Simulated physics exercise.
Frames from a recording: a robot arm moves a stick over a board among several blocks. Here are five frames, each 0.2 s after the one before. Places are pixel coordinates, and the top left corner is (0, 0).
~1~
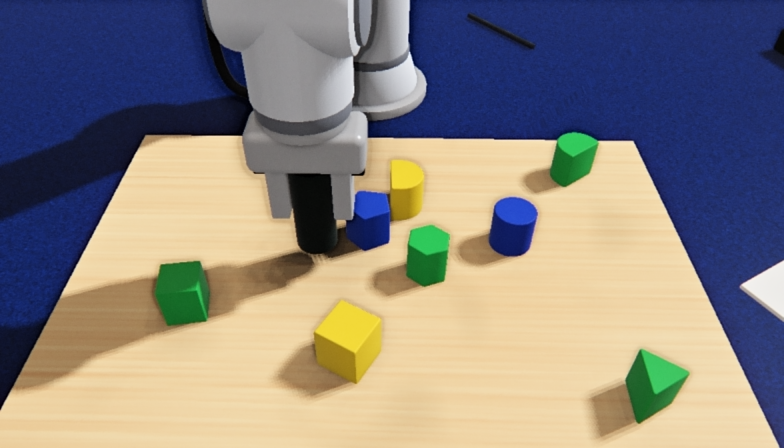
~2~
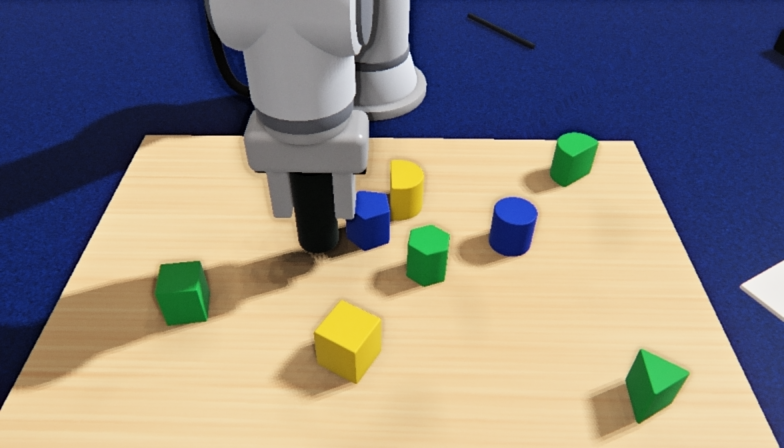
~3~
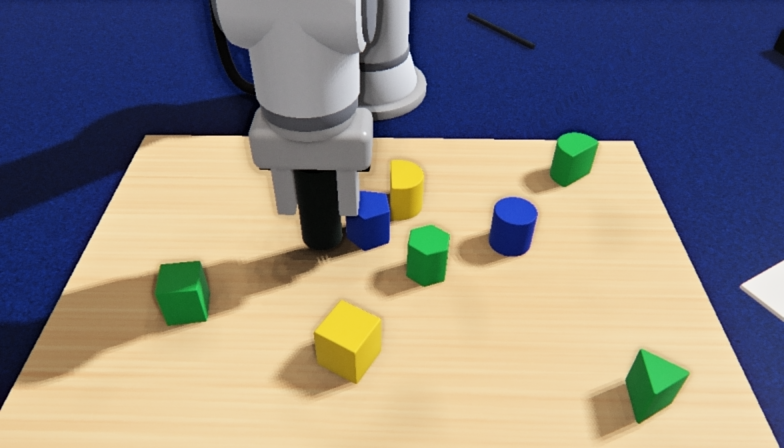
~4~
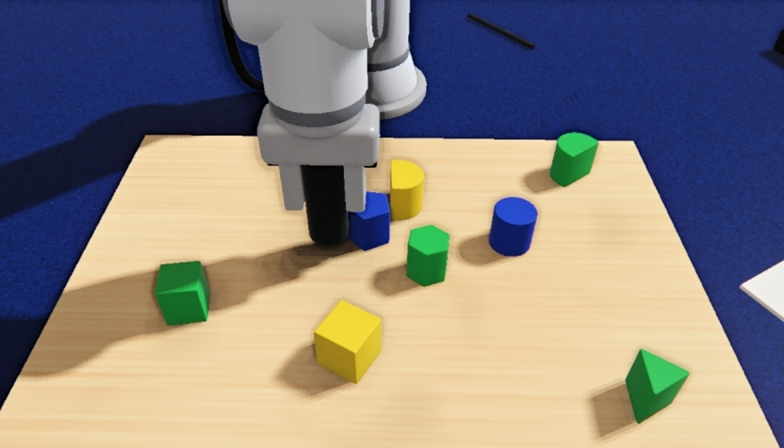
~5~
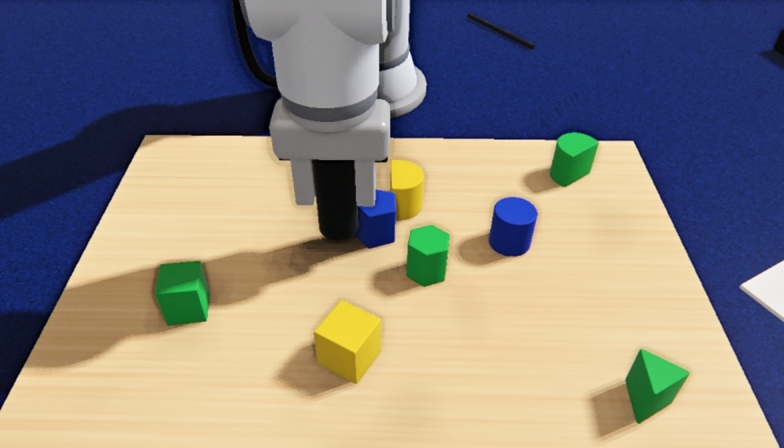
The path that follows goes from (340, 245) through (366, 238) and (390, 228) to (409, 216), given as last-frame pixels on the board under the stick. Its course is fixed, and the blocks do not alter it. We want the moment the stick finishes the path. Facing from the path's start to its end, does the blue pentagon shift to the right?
The answer is yes.
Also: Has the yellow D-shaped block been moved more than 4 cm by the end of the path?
Answer: No.
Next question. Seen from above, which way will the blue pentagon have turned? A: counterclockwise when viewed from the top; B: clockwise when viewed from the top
Correct choice: B.
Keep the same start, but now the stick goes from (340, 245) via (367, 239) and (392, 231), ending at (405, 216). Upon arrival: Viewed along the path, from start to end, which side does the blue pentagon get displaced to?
It moves over to the right.
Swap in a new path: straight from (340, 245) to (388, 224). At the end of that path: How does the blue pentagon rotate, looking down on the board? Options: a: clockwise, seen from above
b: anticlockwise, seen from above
I choose a.
What follows on the original path. Halfway along, stick (379, 216); blue pentagon (417, 196), turned 25° clockwise; yellow D-shaped block (419, 170), turned 50° anticlockwise.
At the end, stick (409, 199); blue pentagon (449, 189), turned 60° clockwise; yellow D-shaped block (427, 165), turned 80° anticlockwise; green hexagonal block not moved.
